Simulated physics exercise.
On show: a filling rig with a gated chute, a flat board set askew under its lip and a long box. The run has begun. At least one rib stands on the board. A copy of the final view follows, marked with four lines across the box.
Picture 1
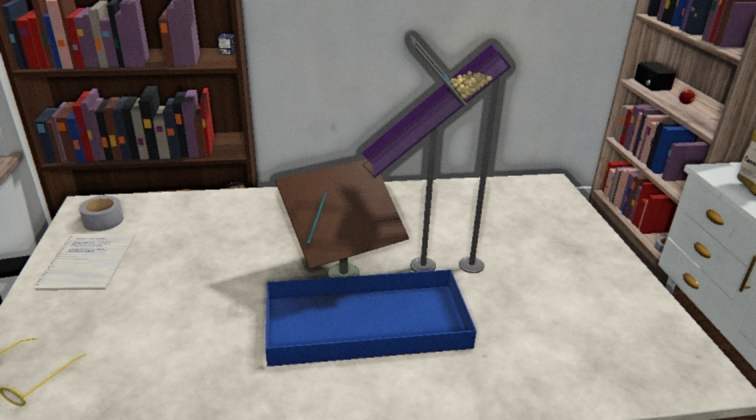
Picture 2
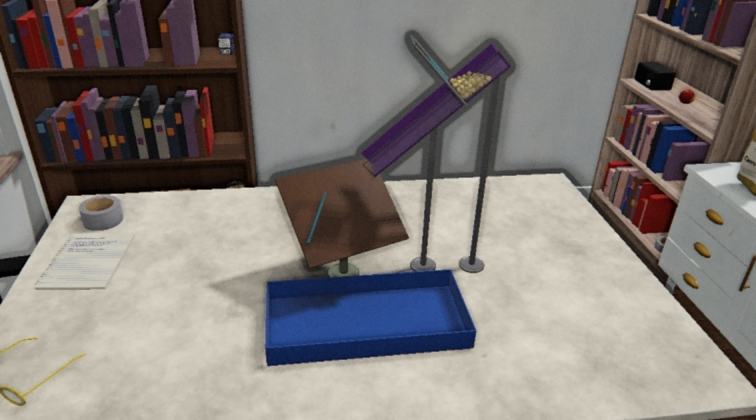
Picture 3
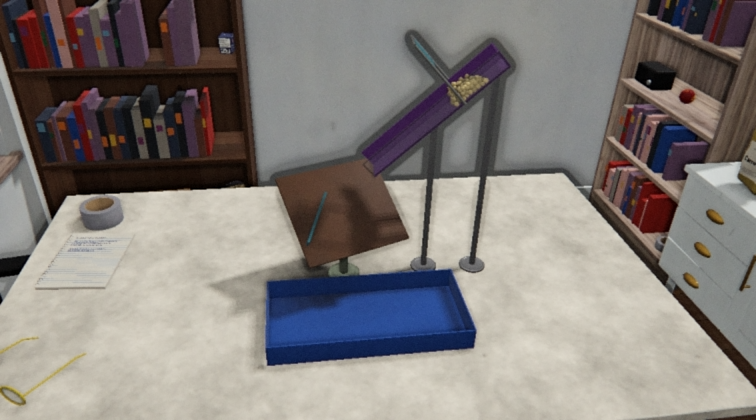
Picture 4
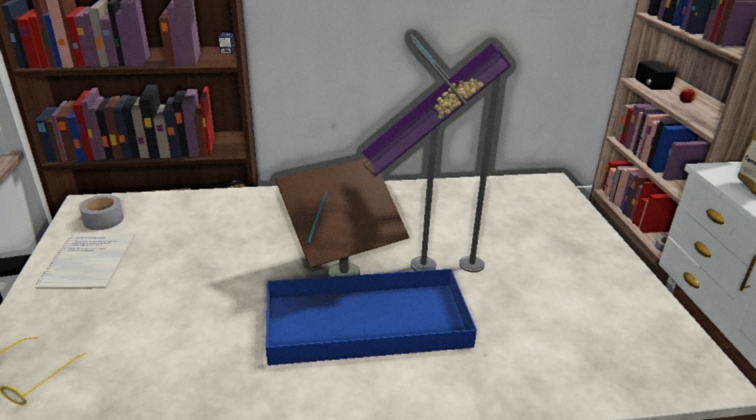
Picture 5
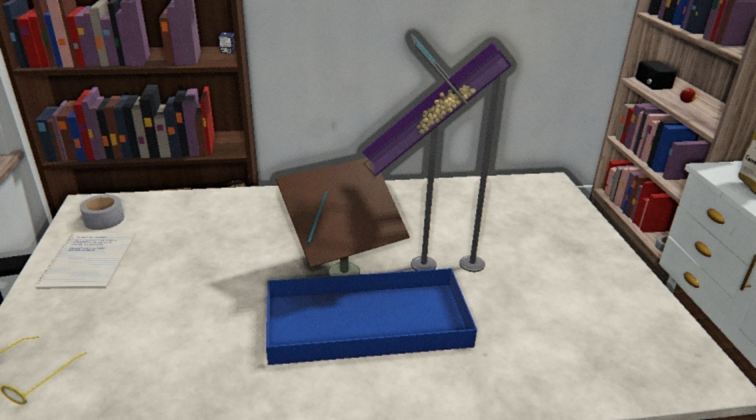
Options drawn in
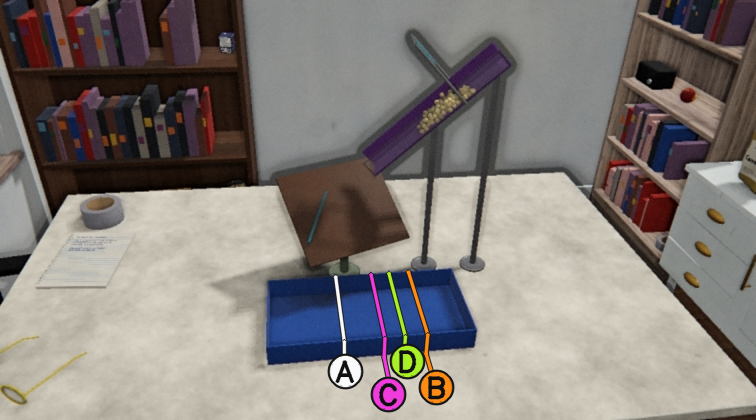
In a room with bookshelves and a white chest of drawers, a pale tabletop is seen from slightly above by a still camera. A purple chute on dark stands slopes down leftward to a tilted brown board with a thin teal rib, behind a long, empty blue box, with tape and paper at left. The pale yellow beans sit bunched high in the chute, then slide down it, spreading out.
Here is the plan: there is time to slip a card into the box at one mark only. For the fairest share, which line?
A beats the others.
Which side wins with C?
The left side.
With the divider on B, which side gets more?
More lands on the left.
On the marked copy, line A crosses the front rim at (344, 340); line B crosses the front rim at (427, 334); line C crosses the front rim at (384, 337); line D crosses the front rim at (405, 335).
With A, of what is caught, about half on the left of the divider, about half on the right.
With B, of what is caught, nearly all on the left of the divider, a stray few on the right.
With C, of what is caught, nearly all on the left of the divider, a small part on the right.
With D, of what is caught, nearly all on the left of the divider, a small part on the right.
